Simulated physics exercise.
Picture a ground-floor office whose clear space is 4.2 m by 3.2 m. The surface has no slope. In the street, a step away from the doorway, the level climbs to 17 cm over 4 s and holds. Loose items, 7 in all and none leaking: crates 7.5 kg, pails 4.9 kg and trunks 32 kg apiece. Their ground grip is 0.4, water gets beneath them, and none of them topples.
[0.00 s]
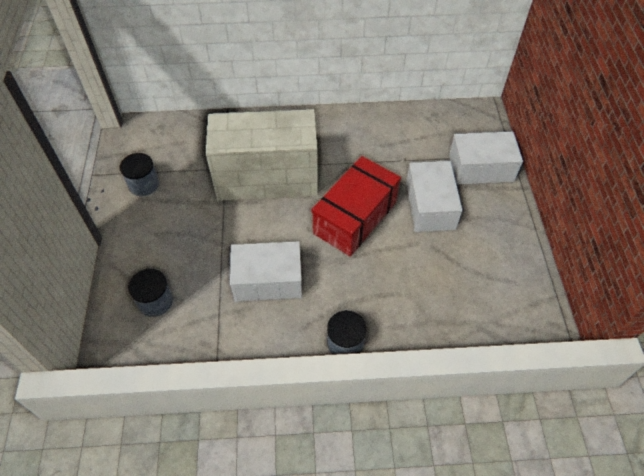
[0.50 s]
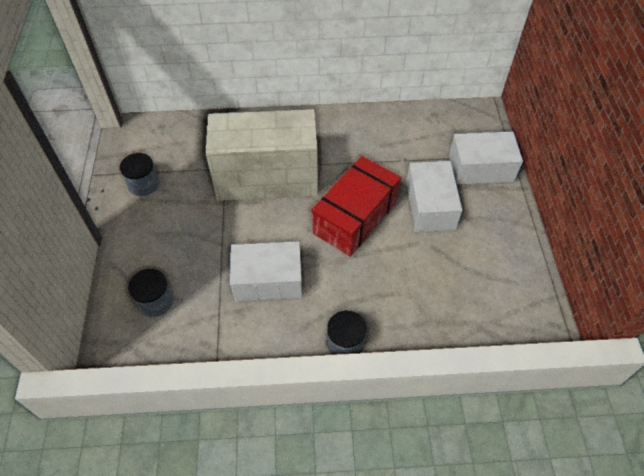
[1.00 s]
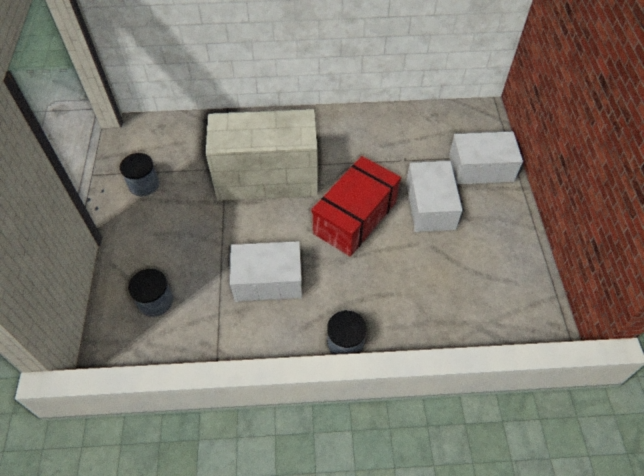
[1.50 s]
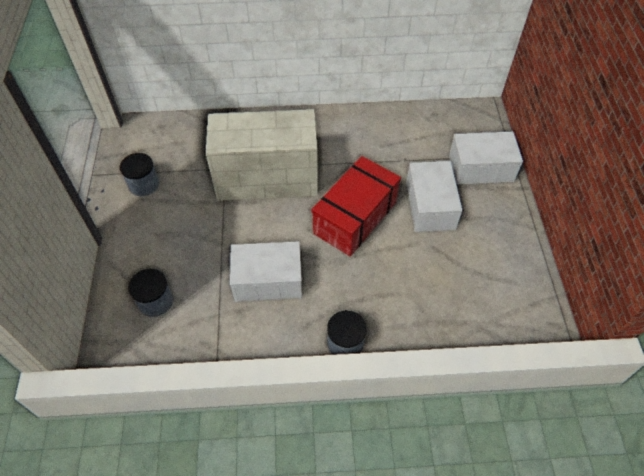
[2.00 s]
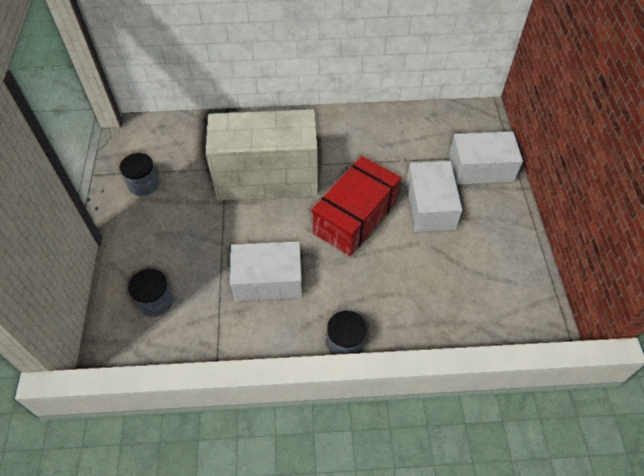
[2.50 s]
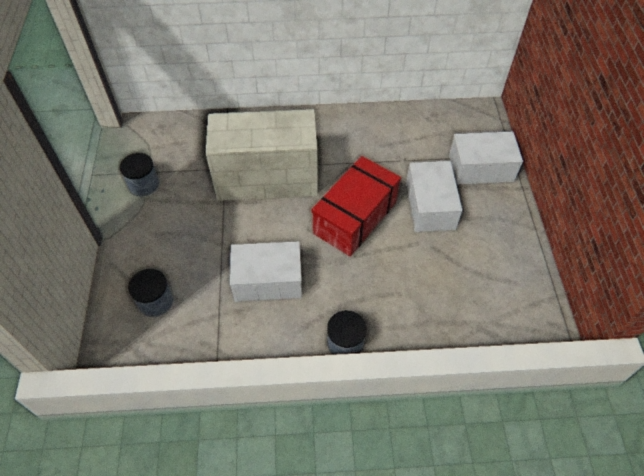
In a ground-floor room seen from above, green-tinted water spreads over the pale paving outside and reaches in at the doorway on the left, while the red trunk, pale blocks and three dark pails stay still.
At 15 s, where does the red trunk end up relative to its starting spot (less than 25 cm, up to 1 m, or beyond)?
Watch - it'll glide a little way.
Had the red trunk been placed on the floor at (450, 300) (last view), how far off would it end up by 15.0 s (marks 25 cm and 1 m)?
I'd say it goes a long distance.
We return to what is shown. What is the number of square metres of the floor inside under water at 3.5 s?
Near 2.0 m2 in all.
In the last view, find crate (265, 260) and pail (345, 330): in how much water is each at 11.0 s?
Around 9 cm and 11 cm.
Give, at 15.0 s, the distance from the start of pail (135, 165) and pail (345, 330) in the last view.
One is off by 400 cm, the other by 80 cm, in the order asked.
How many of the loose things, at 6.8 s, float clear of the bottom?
Tally: 1 of them.
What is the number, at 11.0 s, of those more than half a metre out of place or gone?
I get 4.
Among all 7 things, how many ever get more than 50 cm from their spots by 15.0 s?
It works out to 6.
After 3.5 s the red trunk is near (357, 193), 0.0 m from its start, aground; 0 afloat.
After 6.8 s the red trunk is near (357, 193), 0.0 m from its start, aground; 1 afloat.
After 11.0 s the red trunk is near (344, 188), 0.1 m from its start, aground; 5 afloat.
After 15.0 s the red trunk is near (274, 198), 0.8 m from its start, afloat; 7 afloat.
